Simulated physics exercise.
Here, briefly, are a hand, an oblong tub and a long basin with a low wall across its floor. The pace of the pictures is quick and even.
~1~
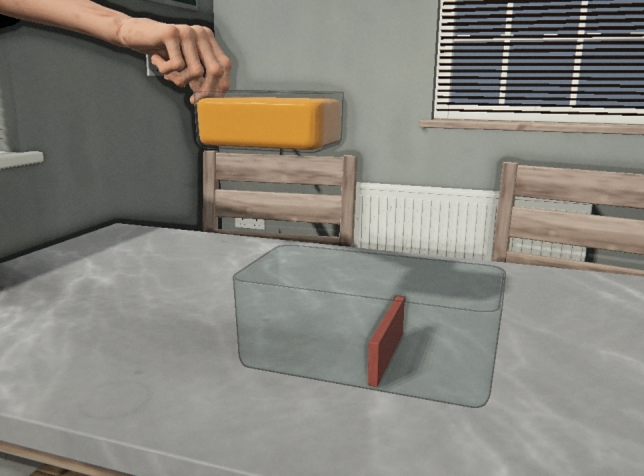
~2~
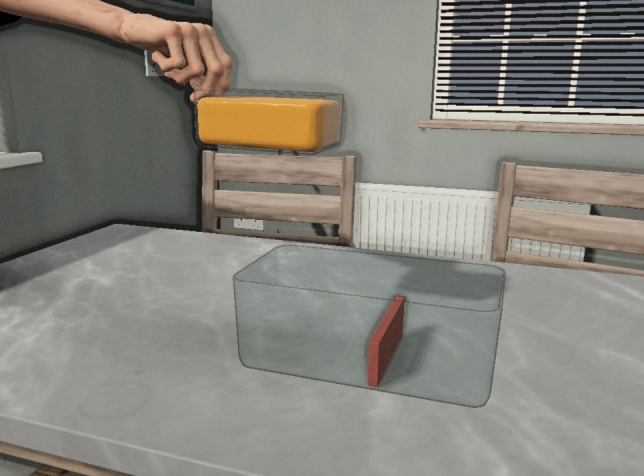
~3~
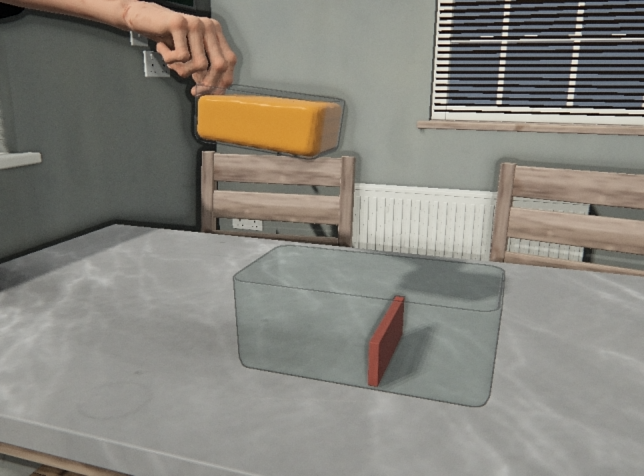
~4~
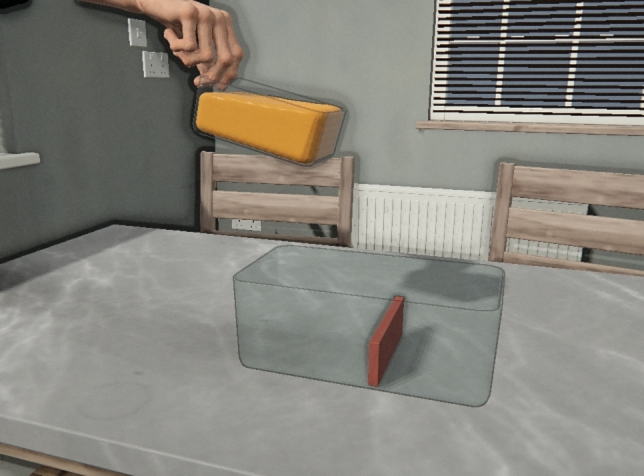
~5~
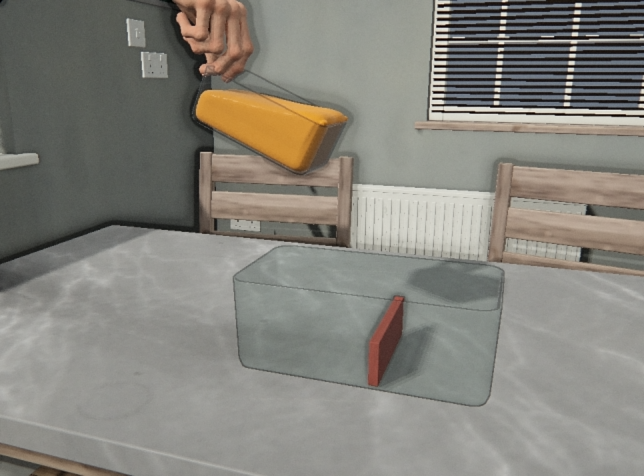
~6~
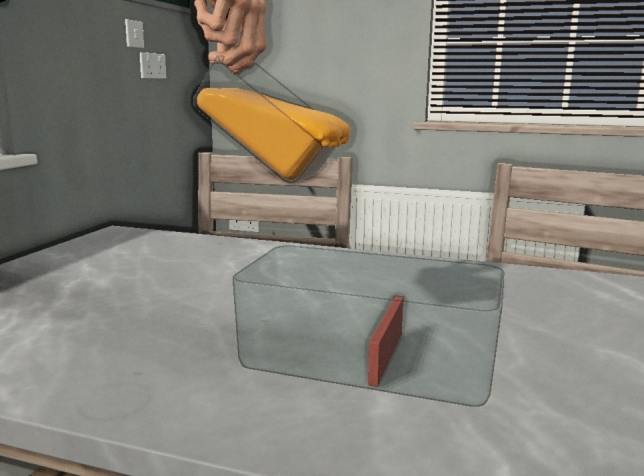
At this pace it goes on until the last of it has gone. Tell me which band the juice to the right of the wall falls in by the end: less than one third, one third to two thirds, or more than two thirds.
It falls in the less than one third band.
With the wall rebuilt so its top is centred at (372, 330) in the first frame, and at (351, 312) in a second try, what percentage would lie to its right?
The first one comes to 50 percent, while the second comes to 75 percent.
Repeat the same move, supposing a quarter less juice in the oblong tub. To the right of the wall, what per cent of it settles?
Result: Around 10 per cent.
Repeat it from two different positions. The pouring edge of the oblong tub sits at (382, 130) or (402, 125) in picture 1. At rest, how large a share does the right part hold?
In order, roughly 70 percent and 75 percent.
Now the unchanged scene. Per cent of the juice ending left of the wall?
Roughly 70 in a hundred.
A moment on, the oblong tub is tipped right over and 11 per cent is still to pour, 21 is left of the wall and 13 right of it.
Next, the oblong tub is tipped right over and 2 per cent is still to pour, 63 is left of the wall and 25 right of it.
Then the oblong tub is tipped right over and 0 per cent is still to pour, 63 is left of the wall and 24 right of it.
Later the oblong tub is tipped right over and 0 per cent is still to pour, 69 is left of the wall and 25 right of it.
At rest 68 per cent lies left of the wall, 25 right of it and 7 outside.
